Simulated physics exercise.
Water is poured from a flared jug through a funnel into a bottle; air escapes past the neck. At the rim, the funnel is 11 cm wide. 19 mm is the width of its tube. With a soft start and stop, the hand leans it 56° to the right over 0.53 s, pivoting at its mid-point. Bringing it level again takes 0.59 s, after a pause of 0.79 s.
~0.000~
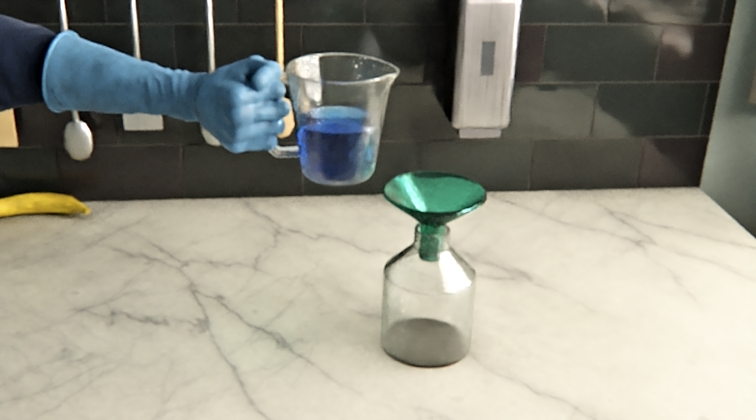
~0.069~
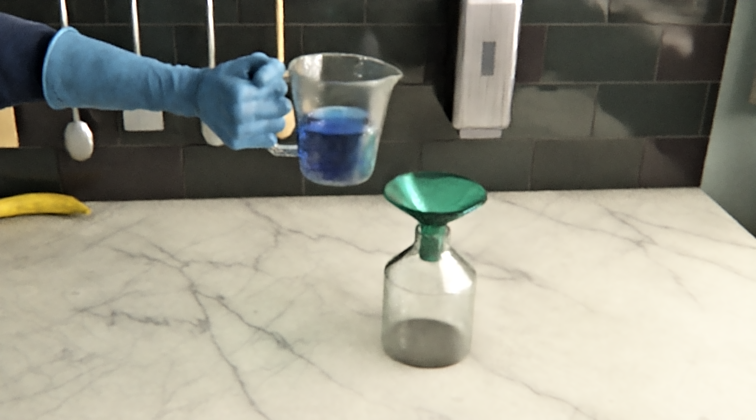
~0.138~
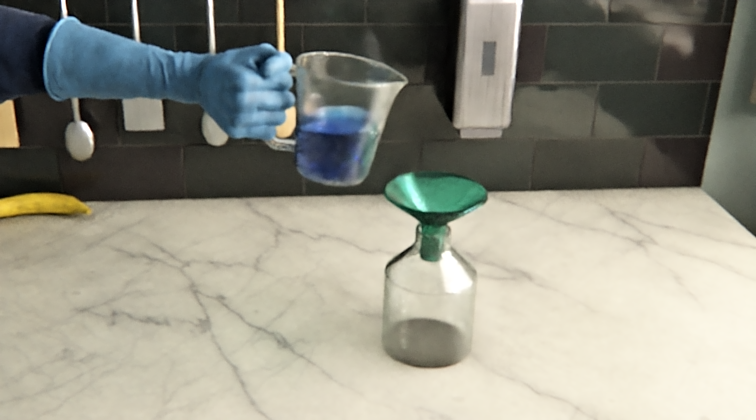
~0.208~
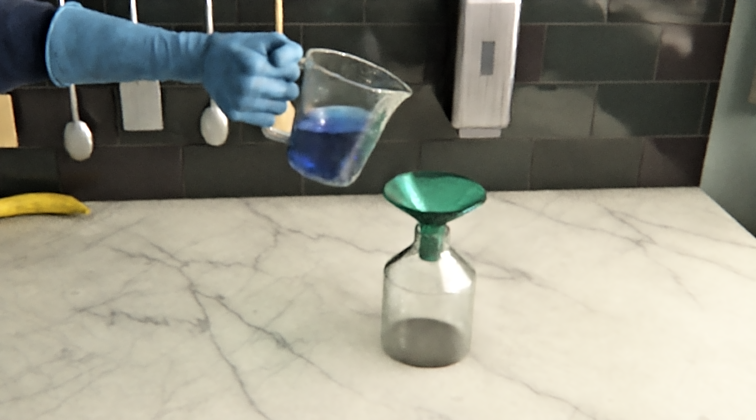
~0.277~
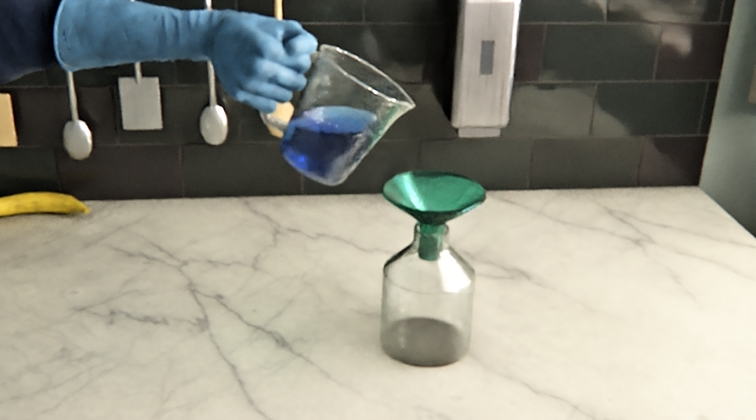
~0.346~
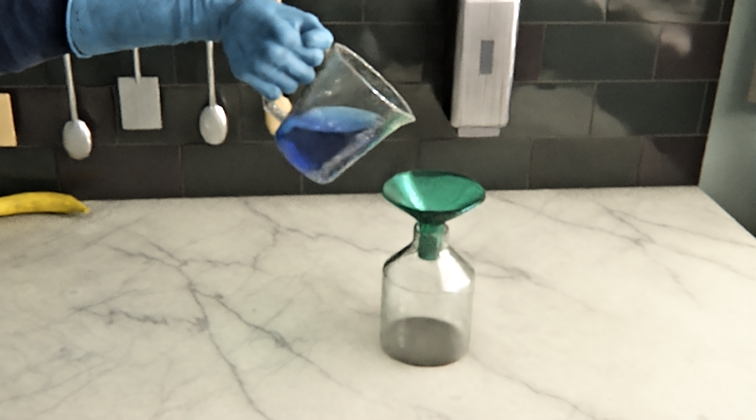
A gloved hand steadily tilts a jug of blue liquid rightward above a green-funnelled bottle.
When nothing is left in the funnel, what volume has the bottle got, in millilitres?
I would say the bottle holds about 80 ml.
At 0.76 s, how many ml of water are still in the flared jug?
I'd say some 320 ml remain at that point.
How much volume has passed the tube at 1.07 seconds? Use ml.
I'd put it at around 20 ml.
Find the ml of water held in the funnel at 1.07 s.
25 ml, give or take.
Then, 0.76 s in, the tilt is 56° and 5 ml has passed the tube, 20 ml is in the funnel, 325 ml in the flared jug and 0 ml has missed.
Then, 1.07 s in, the tilt is 56° and 25 ml has passed the tube, 25 ml is in the funnel, 300 ml in the flared jug and 10 ml has missed.
Then, 1.39 s in, the tilt is 54° and 55 ml has passed the tube, 15 ml is in the funnel, 280 ml in the flared jug and 15 ml has missed.
Then, 1.73 s in, the tilt is 12° and 75 ml has passed the tube, 0 ml is in the funnel, 280 ml in the flared jug and 15 ml has missed.
Finally, 75 ml has passed the tube, 0 ml is in the funnel, 280 ml in the flared jug and 15 ml has missed.
